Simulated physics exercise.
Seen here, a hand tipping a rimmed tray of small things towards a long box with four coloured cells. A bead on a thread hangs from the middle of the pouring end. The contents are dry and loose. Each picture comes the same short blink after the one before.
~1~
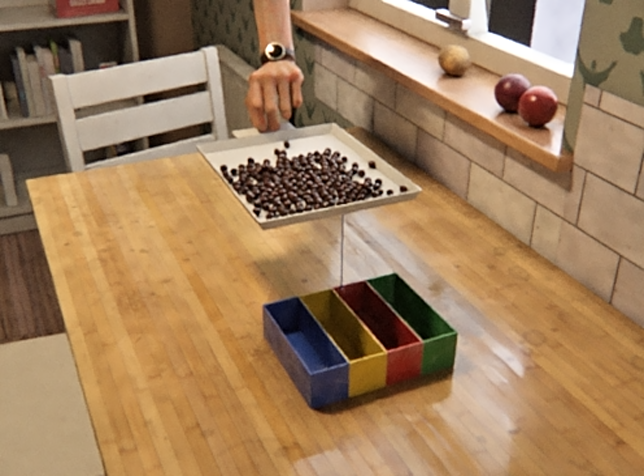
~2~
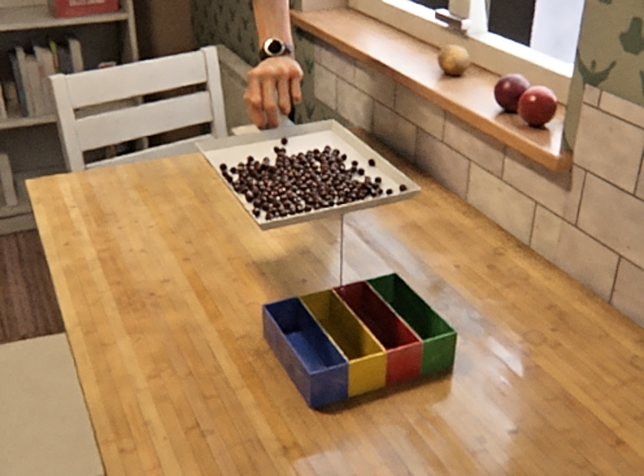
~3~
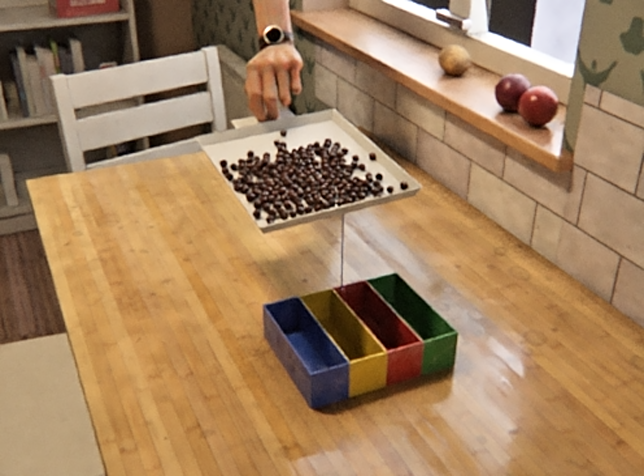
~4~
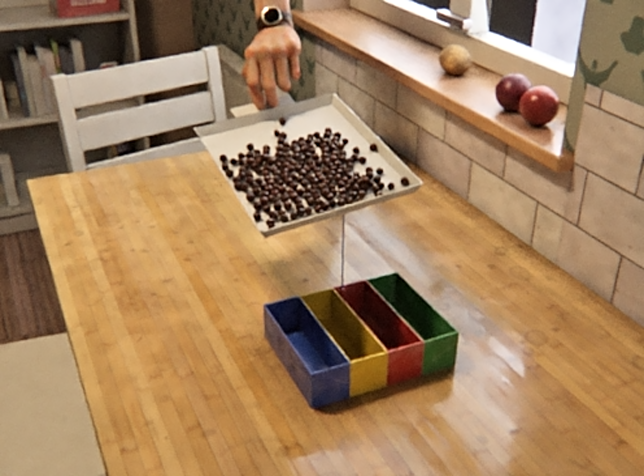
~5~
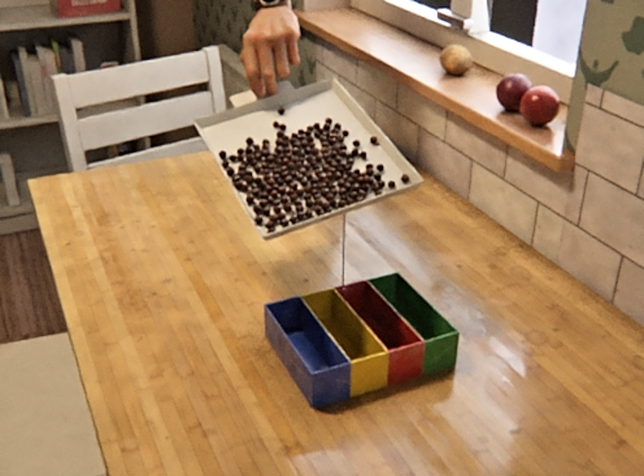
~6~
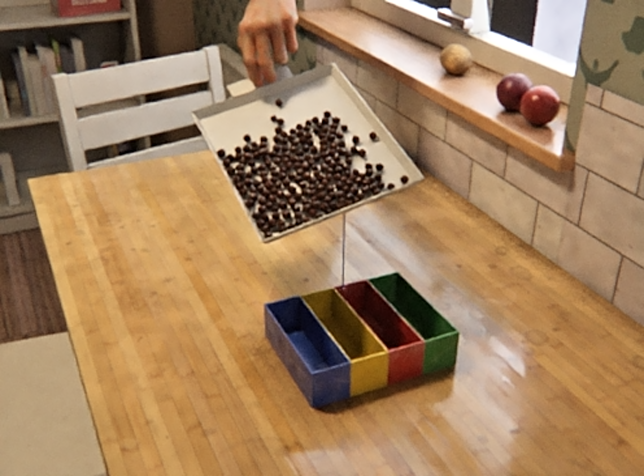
A hand tilts a tray of chocolate balls down toward its left corner above coloured cells.
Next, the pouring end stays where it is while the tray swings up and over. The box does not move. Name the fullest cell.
It favours the blue compartment.
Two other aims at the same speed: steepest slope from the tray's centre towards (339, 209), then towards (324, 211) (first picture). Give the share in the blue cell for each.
About 20 and 30 per cent.
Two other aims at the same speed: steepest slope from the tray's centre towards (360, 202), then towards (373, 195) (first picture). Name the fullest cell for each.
At the first place that green cell, at the second the green cell.
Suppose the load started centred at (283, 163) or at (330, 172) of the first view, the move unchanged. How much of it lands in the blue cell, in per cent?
First some 30, then 30 per cent.
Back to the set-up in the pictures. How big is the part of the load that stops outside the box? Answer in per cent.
Roughly 60 in a hundred.
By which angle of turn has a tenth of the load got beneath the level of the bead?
Near 60 degrees.
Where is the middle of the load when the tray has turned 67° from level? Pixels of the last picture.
Roughly at (283, 260).
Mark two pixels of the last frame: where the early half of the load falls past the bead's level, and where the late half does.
At about (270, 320), then at (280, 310).
Soon after the last picture, tray tipped steeply; about half on the tray; a small part in the blue cell; a stray few in the yellow cell; about half falling or outside the box.
A little later, tray tipped past a quarter turn; about a third in the blue cell; a small part in the yellow cell; a stray few in the red cell; about two thirds falling or outside the box.
Later still, tray tipped past a quarter turn; about a third in the blue cell; a small part in the yellow cell; a stray few in the red cell; about two thirds falling or outside the box.
By the end, tray tipped past a quarter turn; about a third in the blue cell; a small part in the yellow cell; a stray few in the red cell; none in the green cell; about two thirds outside the box.
